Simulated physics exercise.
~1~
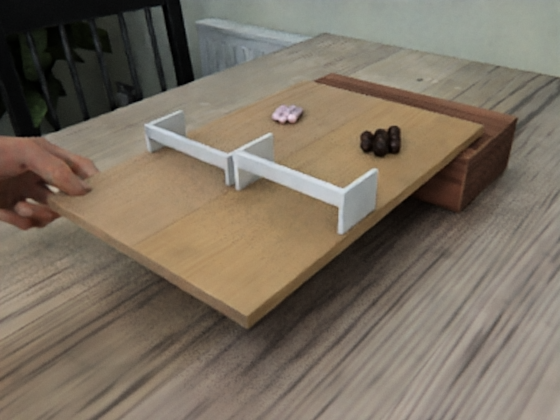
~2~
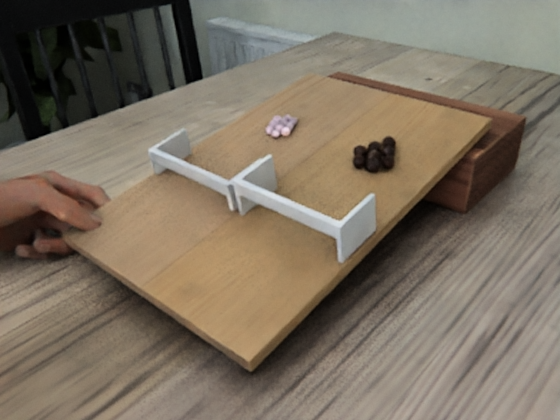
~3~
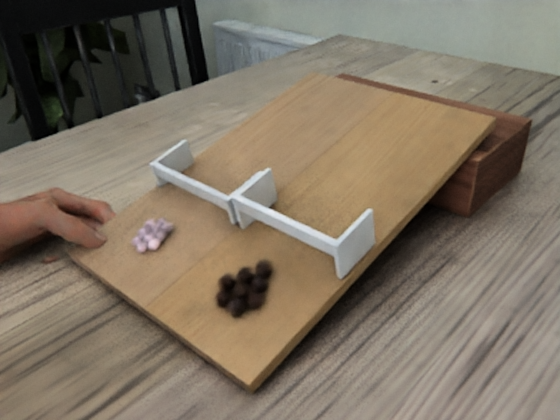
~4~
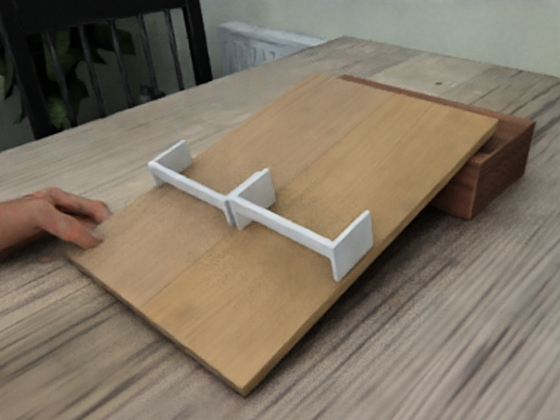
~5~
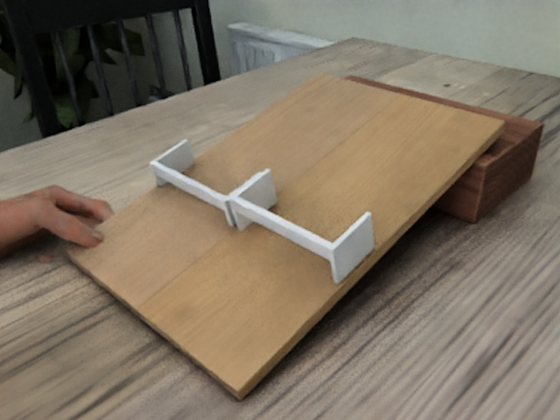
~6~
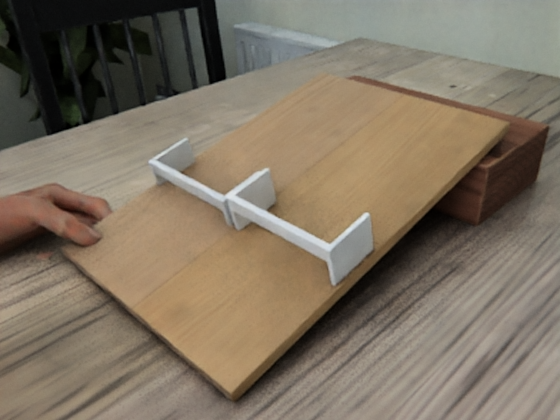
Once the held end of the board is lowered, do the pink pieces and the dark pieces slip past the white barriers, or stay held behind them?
Both groups slip past the white barriers. They are seen on the lower part of the board, and then the board is empty of them.
